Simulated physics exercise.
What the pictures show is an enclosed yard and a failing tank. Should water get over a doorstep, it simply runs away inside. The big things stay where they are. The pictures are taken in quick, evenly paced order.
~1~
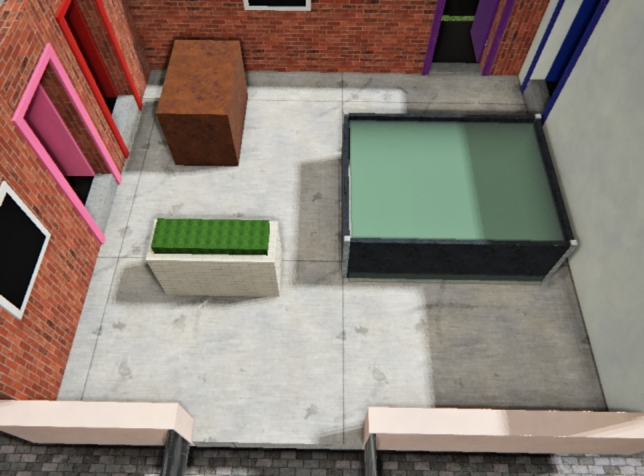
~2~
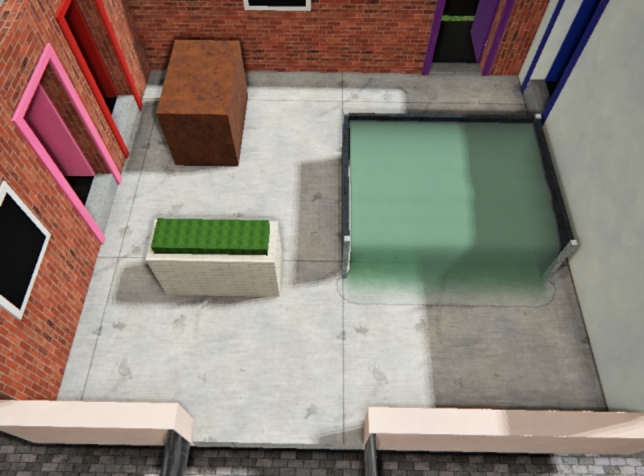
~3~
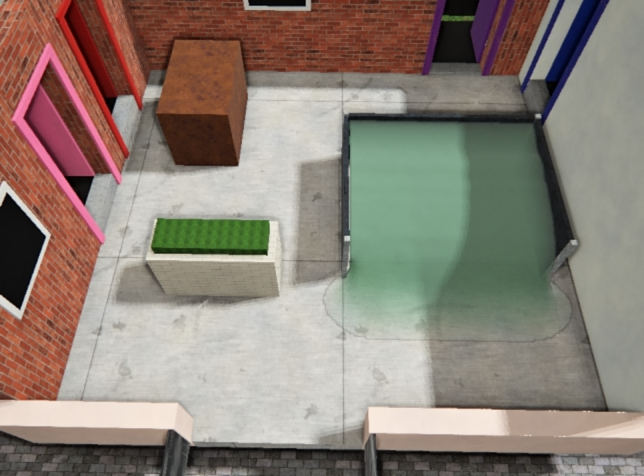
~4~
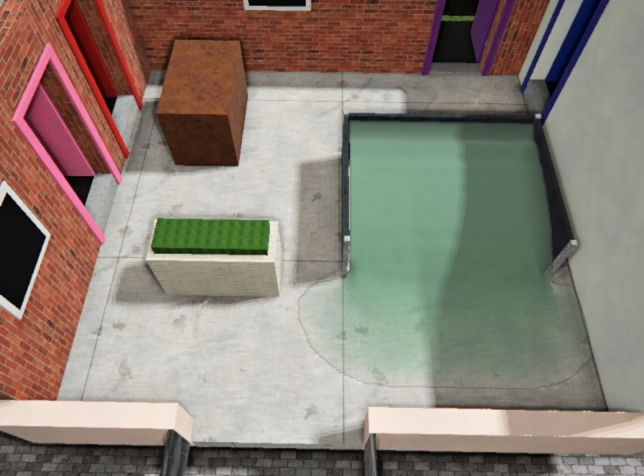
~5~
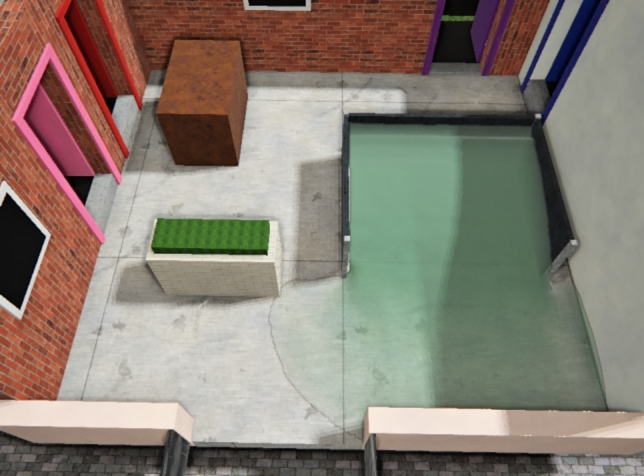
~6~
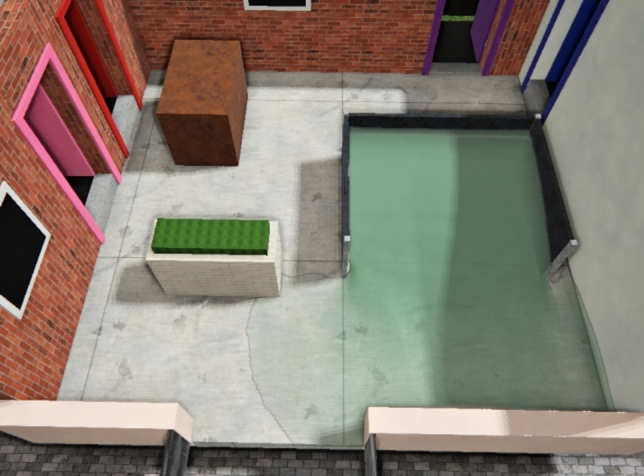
Green water pours from the open front of a dark-walled tank at the right of a walled concrete yard, seen from high above by a still camera. A rusty brown block and a pale planter topped with green stand left of it, near red, pink, purple and blue doorways. The water spreads forward in a thin, rounded sheet, then leftward past the gap in the low front wall.
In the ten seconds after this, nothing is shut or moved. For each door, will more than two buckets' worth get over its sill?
At the end, blue door: No more than two buckets, purple door: More than two buckets, red door: No more than two buckets, pink door: No more than two buckets.
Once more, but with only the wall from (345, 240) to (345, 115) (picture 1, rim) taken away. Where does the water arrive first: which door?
My answer is the pink one.
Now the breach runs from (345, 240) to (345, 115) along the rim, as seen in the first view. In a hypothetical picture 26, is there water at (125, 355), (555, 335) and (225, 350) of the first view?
In the order you gave them, I get drenched, still bare, drenched.
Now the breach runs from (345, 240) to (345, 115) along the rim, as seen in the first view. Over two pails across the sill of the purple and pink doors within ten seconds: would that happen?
The purple one exceeds the limit; the pink one exceeds the limit.
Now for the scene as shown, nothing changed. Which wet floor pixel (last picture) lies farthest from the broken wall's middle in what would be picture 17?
Close to (70, 416).
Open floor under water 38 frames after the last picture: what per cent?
My best guess is some 85 %.
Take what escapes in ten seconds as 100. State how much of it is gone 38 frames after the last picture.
I'd put it near 70 in a hundred.
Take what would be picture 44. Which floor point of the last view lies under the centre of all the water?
(352, 250).
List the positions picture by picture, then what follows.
The first picture shows still water in the water tank at (449, 177).
In the second picture, water pours out at (449, 263) and has run to (549, 286).
In the third picture, water pours out at (448, 266) and has run to (564, 312).
In the fourth picture, water pours out at (447, 268) and has run to (585, 353).
In the fifth picture, water pours out at (447, 268) and has run to (603, 404).
In the sixth picture, the front is at (273, 403), out from the gap at (447, 269).
A moment on, water covers 25 % of the floor; the blue door not reached, the purple door not reached, the red door not reached, the pink door not reached.
Next, water covers 30 % of the floor; the blue door not reached, the purple door not reached, the red door not reached, the pink door not reached.
Then, water covers 50 % of the floor; the blue door wet at the sill, nothing in, the purple door under two buckets in, the red door not reached, the pink door wet at the sill, nothing in.
Later, water covers 85 % of the floor; the blue door wet at the sill, nothing in, the purple door over two buckets in, the red door wet at the sill, nothing in, the pink door wet at the sill, nothing in.
In the end, water covers 95 % of the floor; the blue door wet at the sill, nothing in, the purple door far over two buckets in, the red door wet at the sill, nothing in, the pink door wet at the sill, nothing in.
